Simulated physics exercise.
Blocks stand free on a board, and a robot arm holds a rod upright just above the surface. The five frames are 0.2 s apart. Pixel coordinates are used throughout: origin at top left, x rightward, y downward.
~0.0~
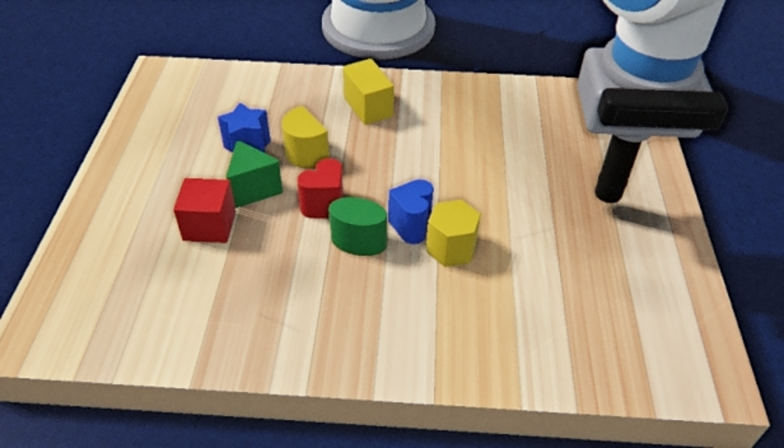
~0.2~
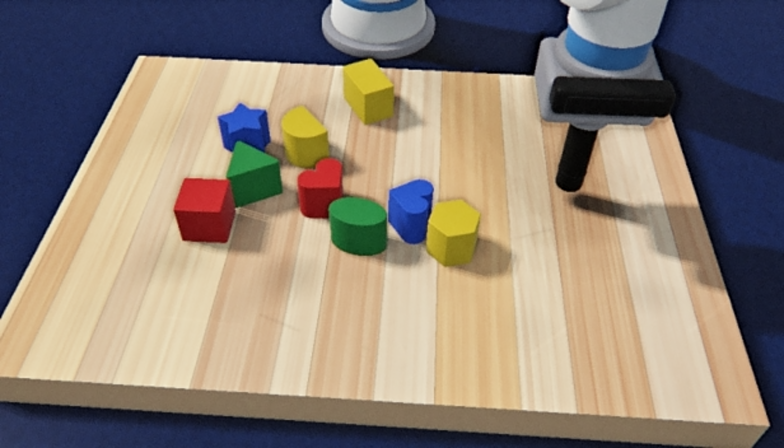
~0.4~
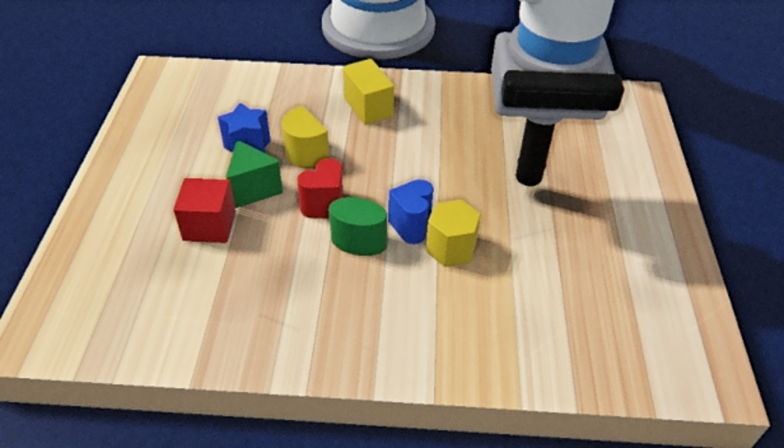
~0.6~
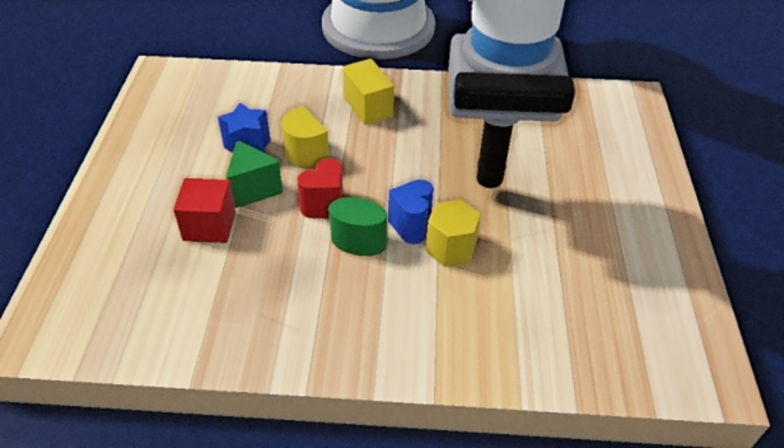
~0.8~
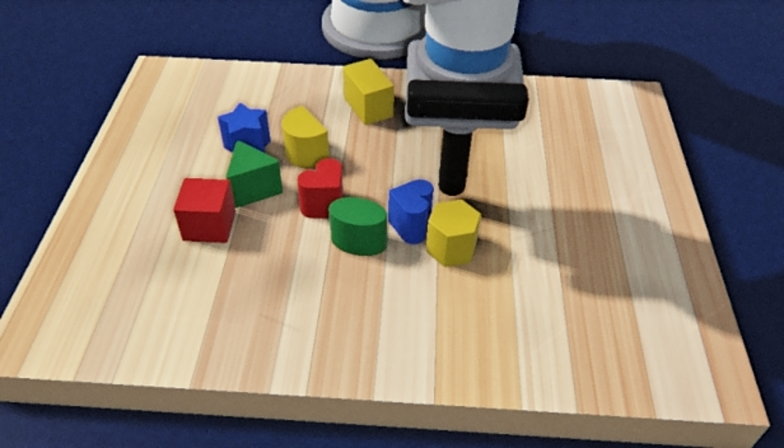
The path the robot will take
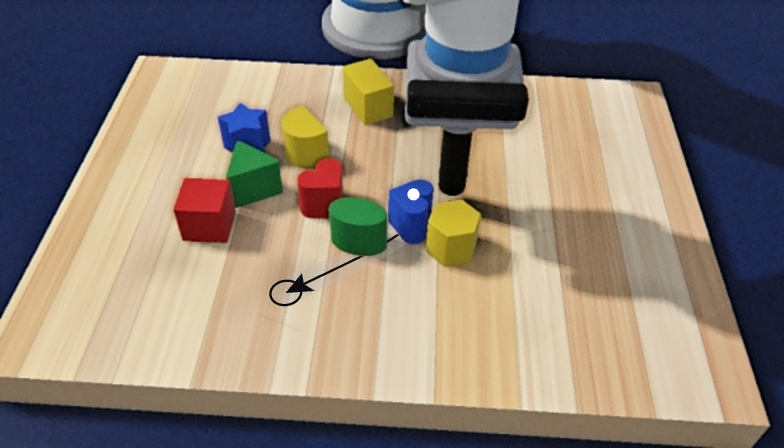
A robot arm moves its black rod left across the board toward the still, colourful blocks.
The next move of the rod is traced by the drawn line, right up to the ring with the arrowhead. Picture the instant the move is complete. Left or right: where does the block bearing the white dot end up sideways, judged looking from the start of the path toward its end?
Its sideways move is to the left.
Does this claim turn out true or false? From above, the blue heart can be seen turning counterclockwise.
That is true.
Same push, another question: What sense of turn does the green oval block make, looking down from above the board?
Watching from overhead, you'd notice the green oval block rotating clockwise.
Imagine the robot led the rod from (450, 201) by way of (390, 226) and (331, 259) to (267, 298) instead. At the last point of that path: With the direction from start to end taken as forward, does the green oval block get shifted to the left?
My answer is yes.
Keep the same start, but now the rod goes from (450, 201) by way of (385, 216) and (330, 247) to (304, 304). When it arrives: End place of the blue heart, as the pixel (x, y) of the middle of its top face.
Its top centre lands on (382, 216).
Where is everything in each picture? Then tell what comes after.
The first frame shows tip of the rod at (608, 195), middles of tops, green oval block at (358, 211), blue heart at (413, 194), yellow hexagon at (455, 217).
The second frame shows rod at (568, 184), nothing pushed.
The third frame shows rod at (529, 179), nothing pushed.
The fourth frame shows rod at (489, 180), nothing pushed.
The fifth frame shows rod at (452, 188), green oval block at (358, 211), blue heart at (413, 194), yellow hexagon at (455, 217).
The line goes from (450, 201) through (377, 248) to (286, 293); the dot is on the blue heart.
On the path given first. One third of the way, rod at (401, 220); green oval block at (330, 225), turned 55° clockwise; blue heart at (377, 225), turned 20° anticlockwise.
Two thirds of the way, rod at (347, 250); green oval block at (310, 232), turned 95° clockwise; blue heart at (345, 261), turned 80° anticlockwise.
At the end, rod at (284, 280); green oval block at (277, 233), turned 125° clockwise; blue heart at (329, 270), turned 145° anticlockwise; yellow hexagon unmoved.
